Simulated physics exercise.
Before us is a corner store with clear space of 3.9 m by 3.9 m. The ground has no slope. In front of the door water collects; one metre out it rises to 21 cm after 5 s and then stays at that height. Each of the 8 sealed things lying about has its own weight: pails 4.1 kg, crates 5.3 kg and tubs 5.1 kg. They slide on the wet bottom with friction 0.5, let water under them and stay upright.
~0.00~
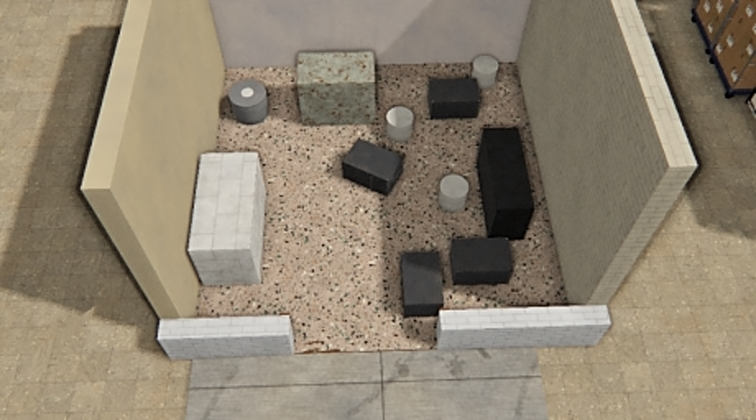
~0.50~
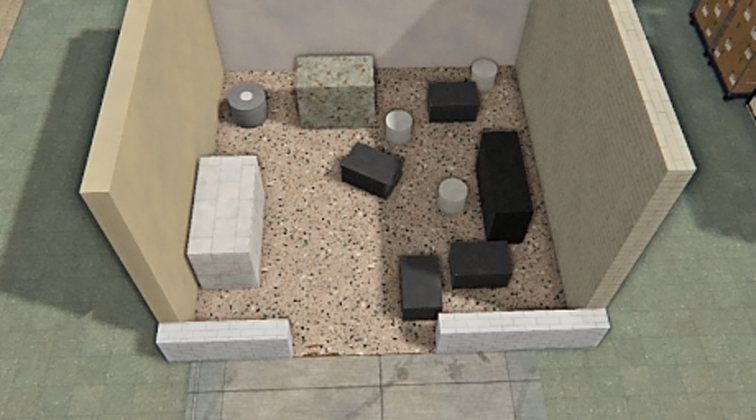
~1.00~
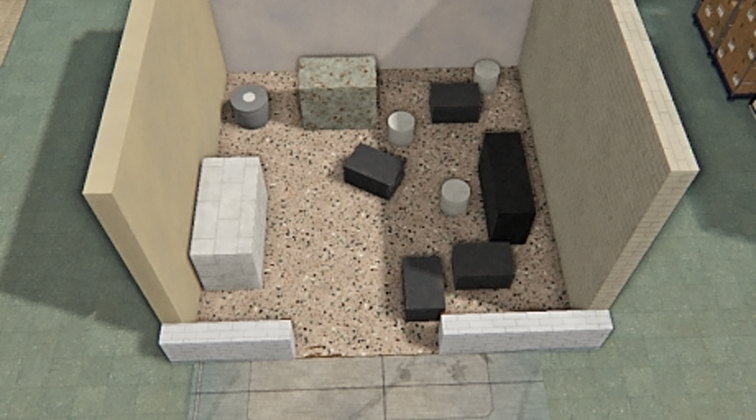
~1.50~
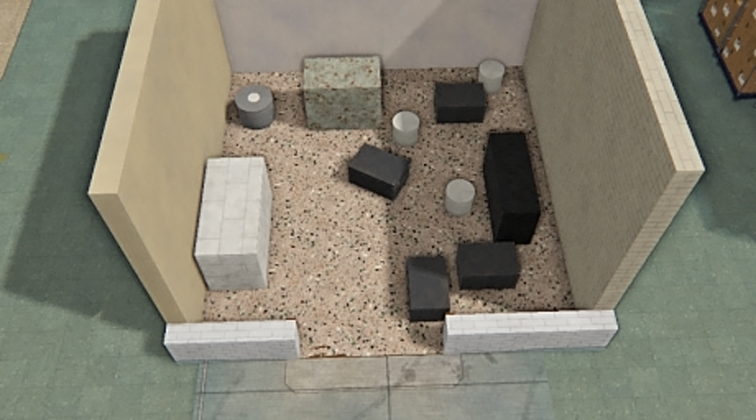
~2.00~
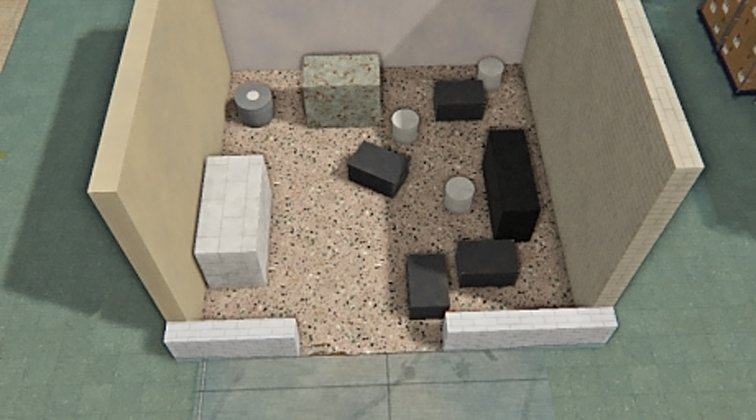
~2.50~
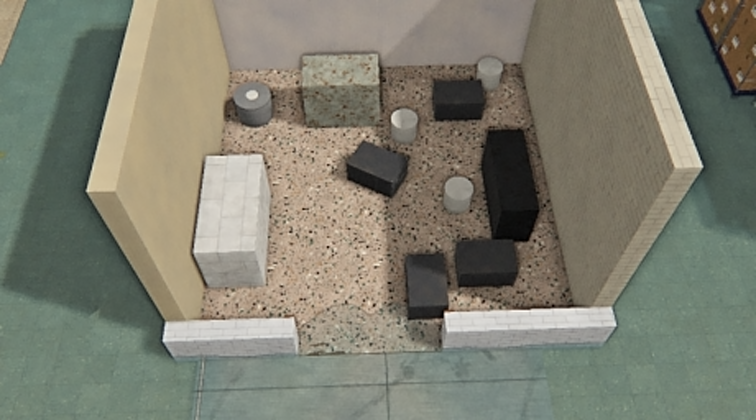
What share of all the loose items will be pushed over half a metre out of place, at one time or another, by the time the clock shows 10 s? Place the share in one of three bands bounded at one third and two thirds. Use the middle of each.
It goes in the band two thirds or more.
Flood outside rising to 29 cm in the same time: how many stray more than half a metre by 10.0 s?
So the tally would be 7.
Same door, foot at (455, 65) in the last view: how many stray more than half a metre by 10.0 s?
Count: 7.
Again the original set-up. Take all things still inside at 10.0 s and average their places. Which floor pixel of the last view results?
At about (478, 156).
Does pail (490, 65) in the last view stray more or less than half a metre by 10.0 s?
Answer: Below the mark.
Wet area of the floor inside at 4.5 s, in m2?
Flooded: Near 5.0 m2.
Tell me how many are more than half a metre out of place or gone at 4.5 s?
By that time the total stands at 0.
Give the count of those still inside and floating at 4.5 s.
Total: 0.
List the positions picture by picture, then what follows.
In the first frame, a pail at (400, 117) rests on the ground; a pail at (454, 186) rests on the ground; 0.0 m2 under water; 0 of 8 have shifted.
In the second frame, a pail at (399, 120) rests on the ground; a pail at (453, 190), on the bottom; water covers 0.0 m2; 0 of 8 have shifted.
In the third frame, a pail at (402, 121) rests on the ground; a pail at (456, 191) rests on the ground; 0.0 m2 under water; 0 of 8 have shifted.
In the fourth frame, a pail at (406, 121), on the bottom; a pail at (461, 191) rests on the ground; water covers 0.0 m2; 0 of 8 have shifted.
In the fifth frame, a pail at (405, 119) rests on the ground; a pail at (460, 188) rests on the ground; water covers 0.0 m2; 0 of 8 have shifted.
In the sixth frame, a pail at (405, 119) rests on the ground; a pail at (459, 188) rests on the ground; water covers 0.3 m2; 0 of 8 have shifted.
After 3.5 s 0 of 8 are over 50 cm from their spots; 0 afloat.
After 4.5 s 0 of 8 are over 50 cm from their spots; 0 afloat.
After 7.0 s 5 of 8 are over 50 cm from their spots; 3 afloat.
After 10.0 s 6 of 8 are over 50 cm from their spots, and 7 have been at some point; 7 afloat.
